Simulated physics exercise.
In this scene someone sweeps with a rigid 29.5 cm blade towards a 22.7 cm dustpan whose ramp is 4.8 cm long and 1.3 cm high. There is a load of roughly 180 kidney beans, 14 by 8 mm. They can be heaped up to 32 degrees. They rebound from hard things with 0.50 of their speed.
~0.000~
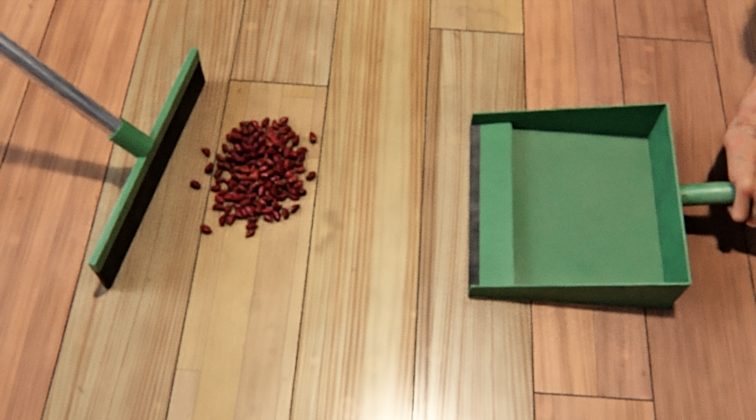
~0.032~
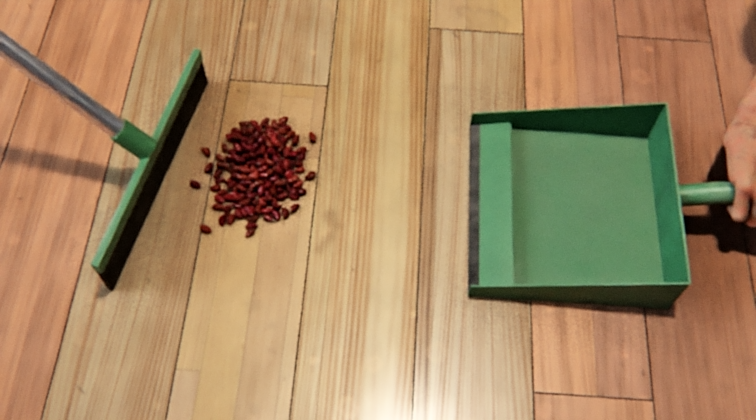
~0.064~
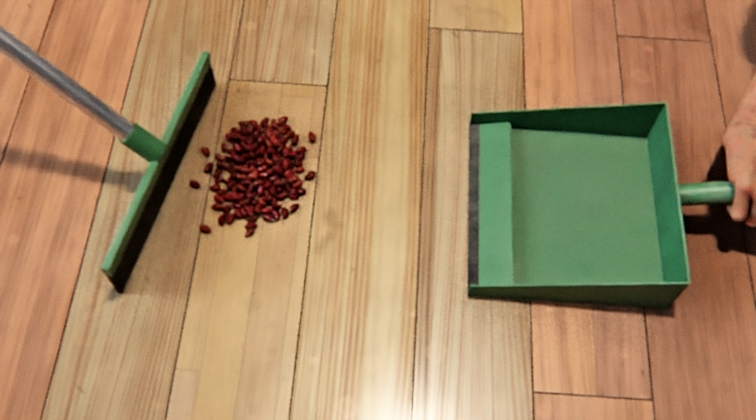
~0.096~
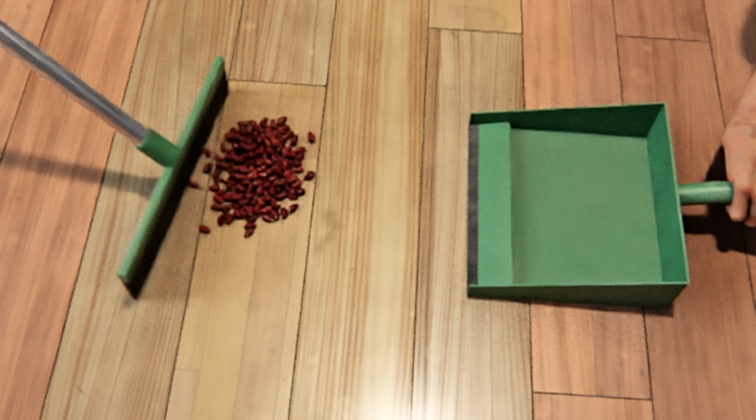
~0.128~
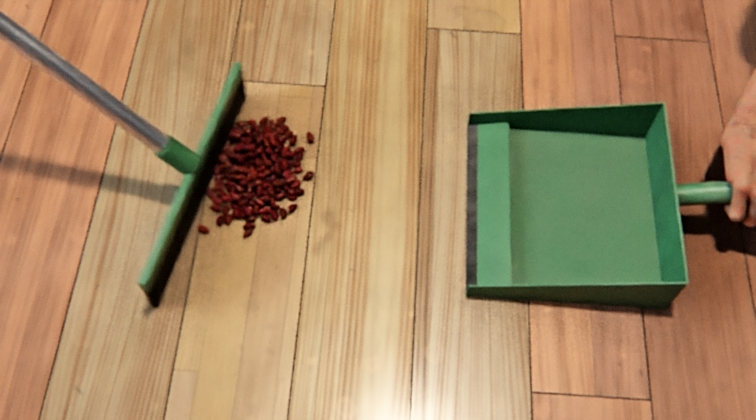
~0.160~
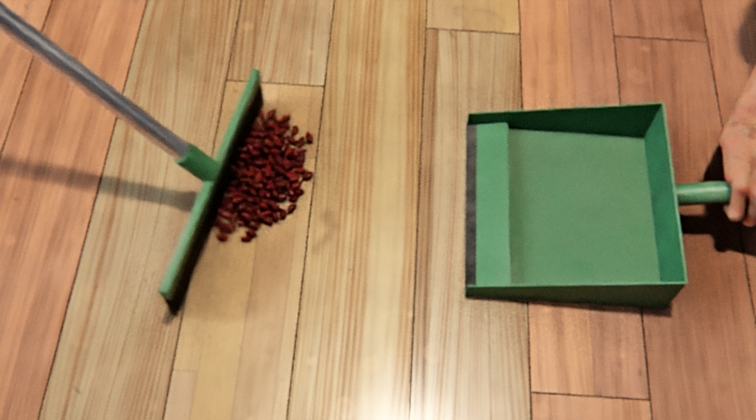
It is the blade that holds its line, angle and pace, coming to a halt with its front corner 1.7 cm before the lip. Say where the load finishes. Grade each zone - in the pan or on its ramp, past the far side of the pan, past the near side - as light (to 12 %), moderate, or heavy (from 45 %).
Pan - moderate, far side - light, near side - moderate.
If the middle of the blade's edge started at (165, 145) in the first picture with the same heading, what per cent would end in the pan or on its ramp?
Something close to 25 percent.
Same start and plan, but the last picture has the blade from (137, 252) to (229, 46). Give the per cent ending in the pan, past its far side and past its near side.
That ends as pan 0, far 20, and near 0.
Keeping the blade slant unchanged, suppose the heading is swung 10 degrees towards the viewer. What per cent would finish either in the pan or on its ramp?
Under that change, roughly 25 in a hundred.
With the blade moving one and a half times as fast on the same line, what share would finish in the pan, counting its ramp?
It would be around 50 per cent.
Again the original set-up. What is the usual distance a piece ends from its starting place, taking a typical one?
It comes to some 26 cm.
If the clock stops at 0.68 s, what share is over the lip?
Roughly 35 % by then.
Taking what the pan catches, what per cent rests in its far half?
Roughly 30 percent.
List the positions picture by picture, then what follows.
Blade from (96, 266) to (195, 57), moved 0.0 cm, 0 of the pieces shifted so far; middle of the pieces at (256, 171); pan at (580, 213), in the first picture.
Blade from (99, 267) to (198, 57), moved 0.4 cm, 0 of the pieces shifted so far; middle of the pieces at (255, 171), in the second picture.
Blade from (109, 271) to (206, 60), moved 1.6 cm, 0 of the pieces shifted so far; middle of the pieces at (255, 170), in the third picture.
Blade from (125, 277) to (221, 65), moved 3.6 cm, 0 of the pieces shifted so far; middle of the pieces at (254, 170), in the fourth picture.
Blade from (145, 285) to (238, 71), moved 6.1 cm, 19 of the pieces shifted so far; middle of the pieces at (253, 171), in the fifth picture.
Blade from (166, 293) to (256, 77), moved 8.5 cm, 159 of the pieces shifted so far; middle of the pieces at (262, 176); pan at (577, 212). Its pace works out near 0.78 m/s, heading 16 degrees towards the viewer's side, in the sixth picture.
After 0.33 s, middle of the blade 16 cm from the lip; 0 % over the lip, far side 0 %, near side 5 %.
After 0.44 s, middle of the blade 8 cm from the lip; 0 % over the lip, far side 5 %, near side 10 %.
Then, at 0.68 s, middle of the blade 5 cm from the lip; 35 % over the lip, far side 5 %, near side 20 %.
By 1.9 s all is still; pan 35 %, far side 5 %, near side 20 %, in front of the lip or behind the blade 45 %.
